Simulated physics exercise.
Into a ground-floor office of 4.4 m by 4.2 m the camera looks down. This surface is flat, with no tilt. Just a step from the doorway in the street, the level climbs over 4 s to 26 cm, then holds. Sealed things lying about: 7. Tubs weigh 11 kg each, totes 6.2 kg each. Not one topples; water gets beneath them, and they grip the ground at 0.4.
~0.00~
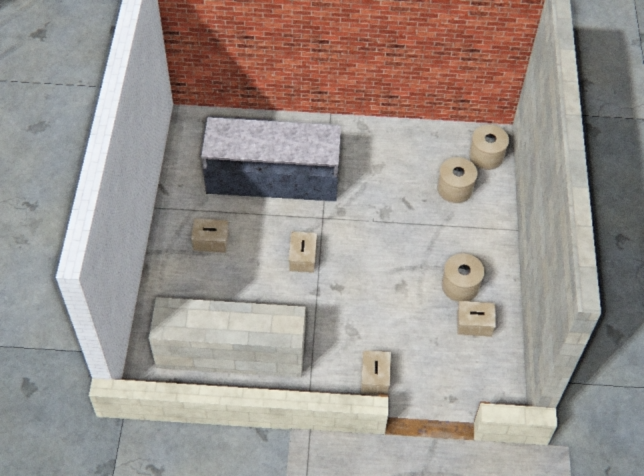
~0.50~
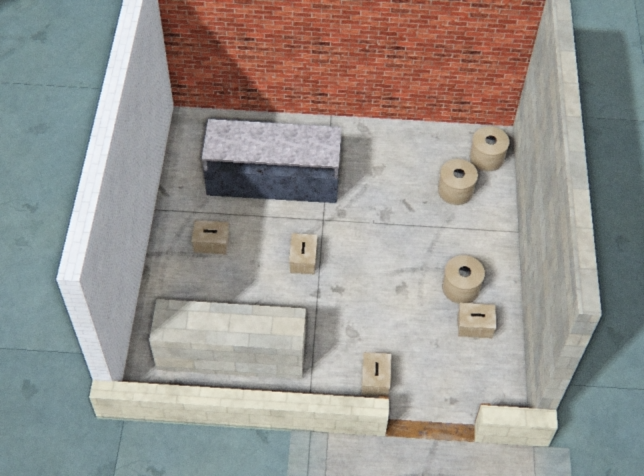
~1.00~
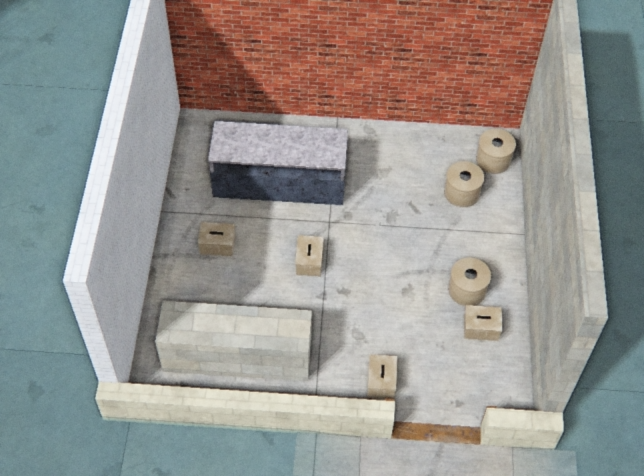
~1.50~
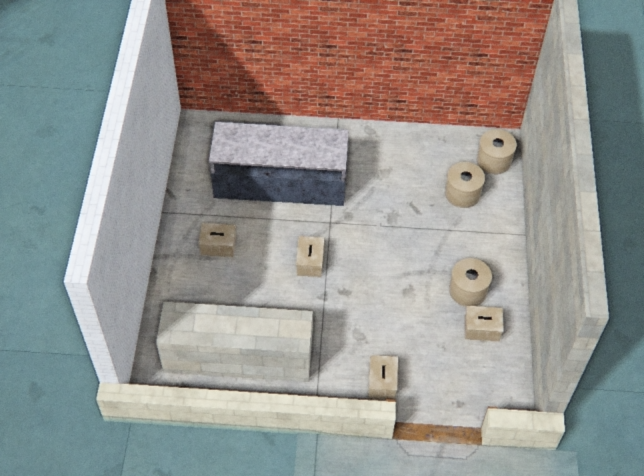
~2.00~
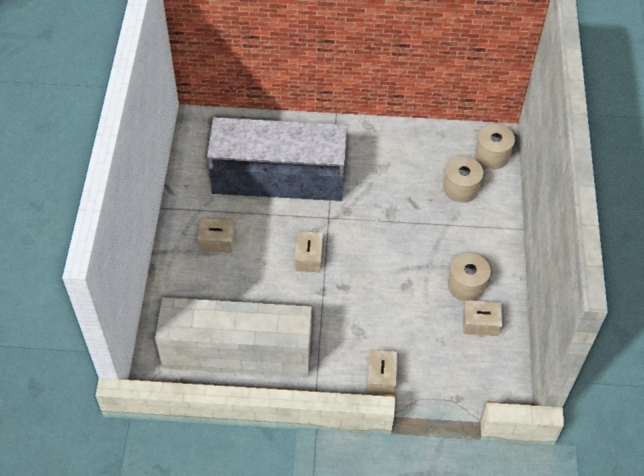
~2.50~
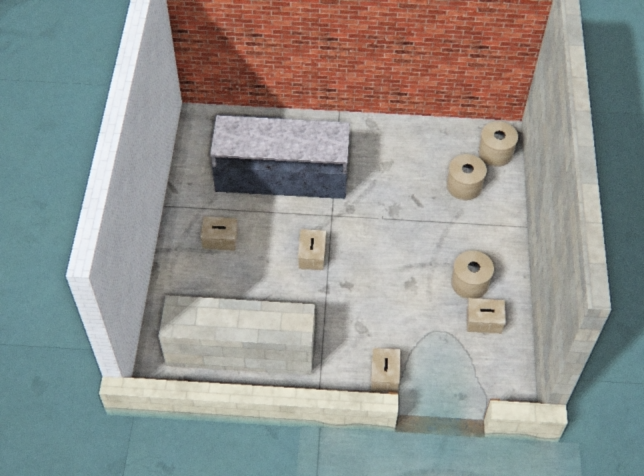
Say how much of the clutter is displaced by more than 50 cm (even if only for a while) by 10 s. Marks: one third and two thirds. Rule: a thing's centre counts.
Watching this, the moved portion will sit in the third-to-two-thirds range.
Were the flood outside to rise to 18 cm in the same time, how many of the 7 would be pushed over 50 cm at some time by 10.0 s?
Then the count would be 3.
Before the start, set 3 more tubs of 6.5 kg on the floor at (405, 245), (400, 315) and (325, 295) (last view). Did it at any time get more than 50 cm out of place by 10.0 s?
Taking them in order, the first is beyond that distance, the second is beyond that distance and the third is within that distance.
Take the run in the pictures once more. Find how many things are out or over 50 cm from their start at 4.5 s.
Count: 1.
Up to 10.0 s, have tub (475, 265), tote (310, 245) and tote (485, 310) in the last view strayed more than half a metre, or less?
First farther, then not as far, then farther.
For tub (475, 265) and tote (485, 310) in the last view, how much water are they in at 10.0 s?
About 9 and 13 cm.
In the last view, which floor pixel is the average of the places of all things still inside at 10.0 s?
Around (333, 206).
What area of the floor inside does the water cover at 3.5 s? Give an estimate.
The covered patch comes to about 3.5 m2.
After 3.5 s 0 of 7 are over 50 cm from their spots; 0 afloat.
After 4.5 s 1 of 7 are over 50 cm from their spots; 0 afloat.
After 7.0 s 3 of 7 are over 50 cm from their spots; 4 afloat.
After 10.0 s 3 of 7 are over 50 cm from their spots, and 3 have been at some point; 5 afloat.
